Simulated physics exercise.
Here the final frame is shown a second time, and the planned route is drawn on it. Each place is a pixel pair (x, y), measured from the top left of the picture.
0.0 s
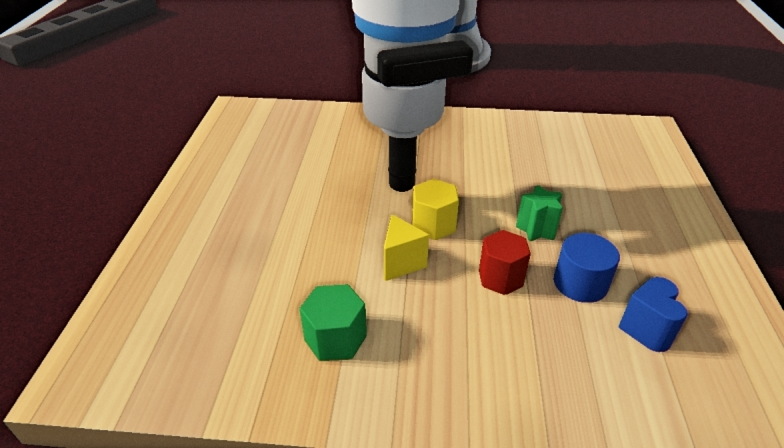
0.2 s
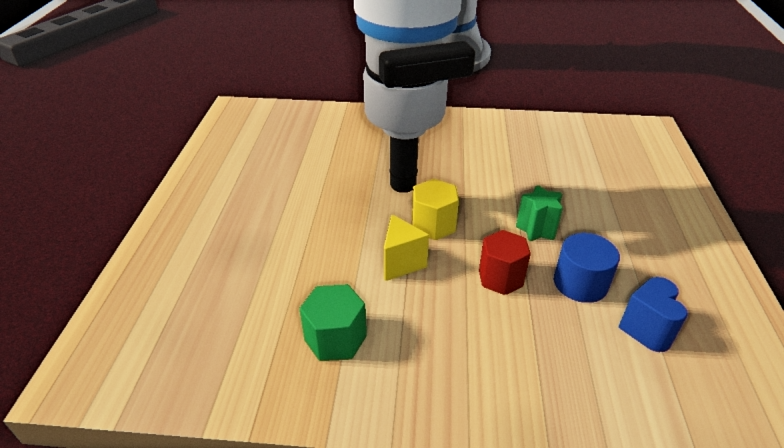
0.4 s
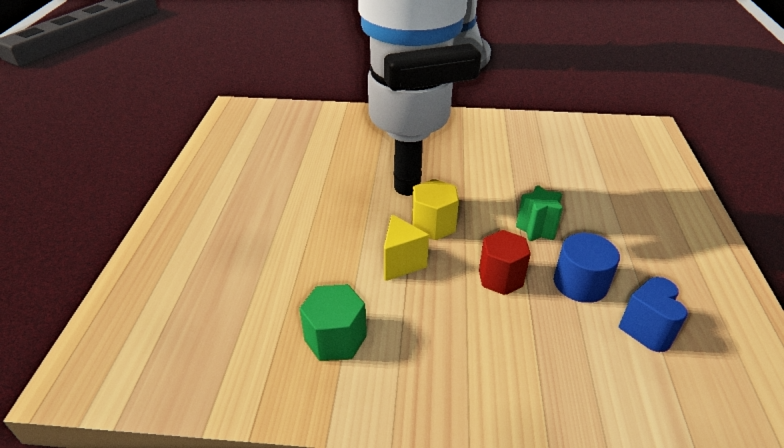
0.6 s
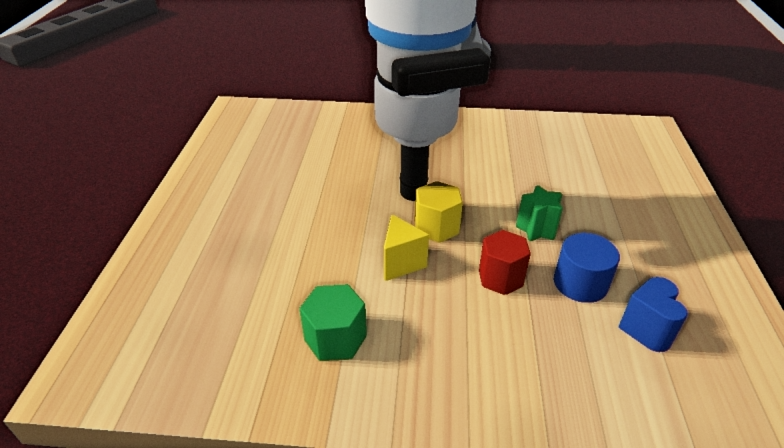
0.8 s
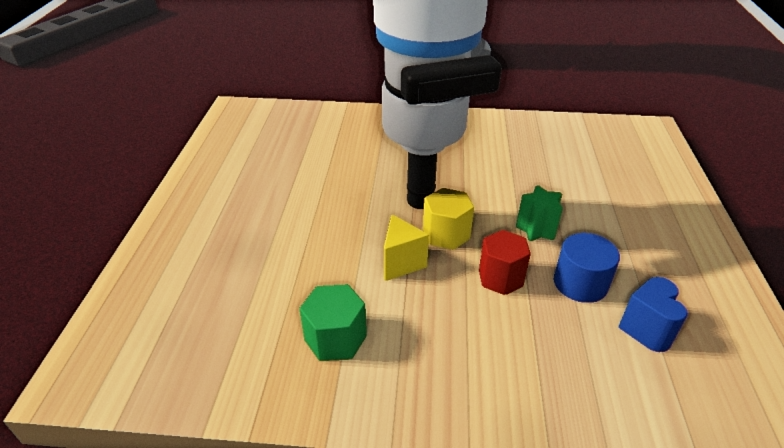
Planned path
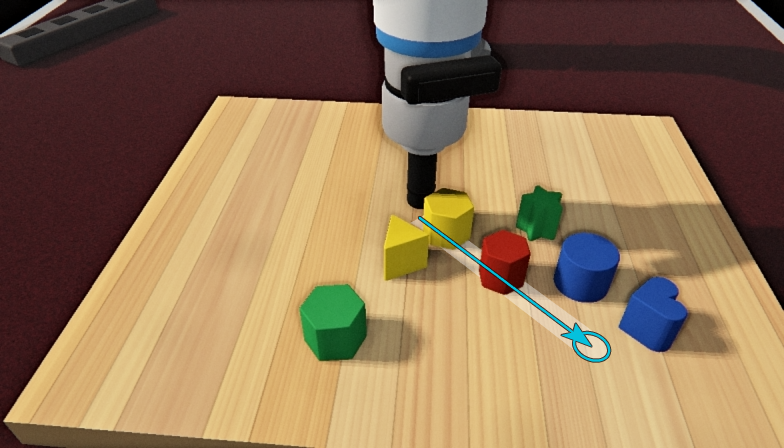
The robot arm's black pusher edged slowly to the right and toward the viewer over a wooden board, then nudged the yellow hexagon slightly the same way, while the other coloured blocks stayed put.
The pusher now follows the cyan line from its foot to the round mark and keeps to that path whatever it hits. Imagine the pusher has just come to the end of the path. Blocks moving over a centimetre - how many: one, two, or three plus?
This push will displace three or more blocks.
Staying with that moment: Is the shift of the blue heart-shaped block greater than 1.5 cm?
Final answer: No.
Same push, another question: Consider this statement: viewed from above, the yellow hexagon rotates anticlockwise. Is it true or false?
True.
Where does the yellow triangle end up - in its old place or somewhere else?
That block stays in place.
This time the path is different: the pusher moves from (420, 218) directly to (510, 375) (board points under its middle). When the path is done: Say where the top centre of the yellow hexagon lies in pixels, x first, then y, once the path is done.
Its top face will be centred at roughly (487, 224).
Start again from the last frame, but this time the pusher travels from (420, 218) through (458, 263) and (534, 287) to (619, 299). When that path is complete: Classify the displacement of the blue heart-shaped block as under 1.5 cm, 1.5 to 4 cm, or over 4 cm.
Between 1.5 and 4 cm.
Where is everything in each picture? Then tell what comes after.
The first frame shows pusher's lower end at (402, 185); yellow triangle at (402, 232); yellow hexagon at (436, 193); red hexagon at (507, 245); blue circular block at (591, 250); blue heart-shaped block at (662, 297).
The second frame shows pusher at (403, 186); blocks still.
The third frame shows pusher at (407, 189); blocks still.
The fourth frame shows pusher at (413, 194); yellow hexagon at (439, 195).
The fifth frame shows pusher at (420, 202); yellow triangle at (402, 232); yellow hexagon at (449, 202); red hexagon at (507, 245); blue circular block at (591, 250); blue heart-shaped block at (662, 297).
Drawn move, straight from (420, 218) to (592, 346).
The first path, step by step. One third of the way, pusher at (471, 238); yellow hexagon at (512, 232), turned 35° anticlockwise; red hexagon at (535, 264), turned 45° clockwise.
Two thirds of the way, pusher at (529, 280); yellow hexagon at (557, 244), turned 85° anticlockwise; red hexagon at (568, 285), turned 100° clockwise; blue circular block at (613, 251).
At the end, pusher at (598, 330); yellow triangle still; yellow hexagon at (557, 244), turned 85° anticlockwise; red hexagon at (645, 339), turned 100° clockwise; blue circular block at (613, 251); blue heart-shaped block still.
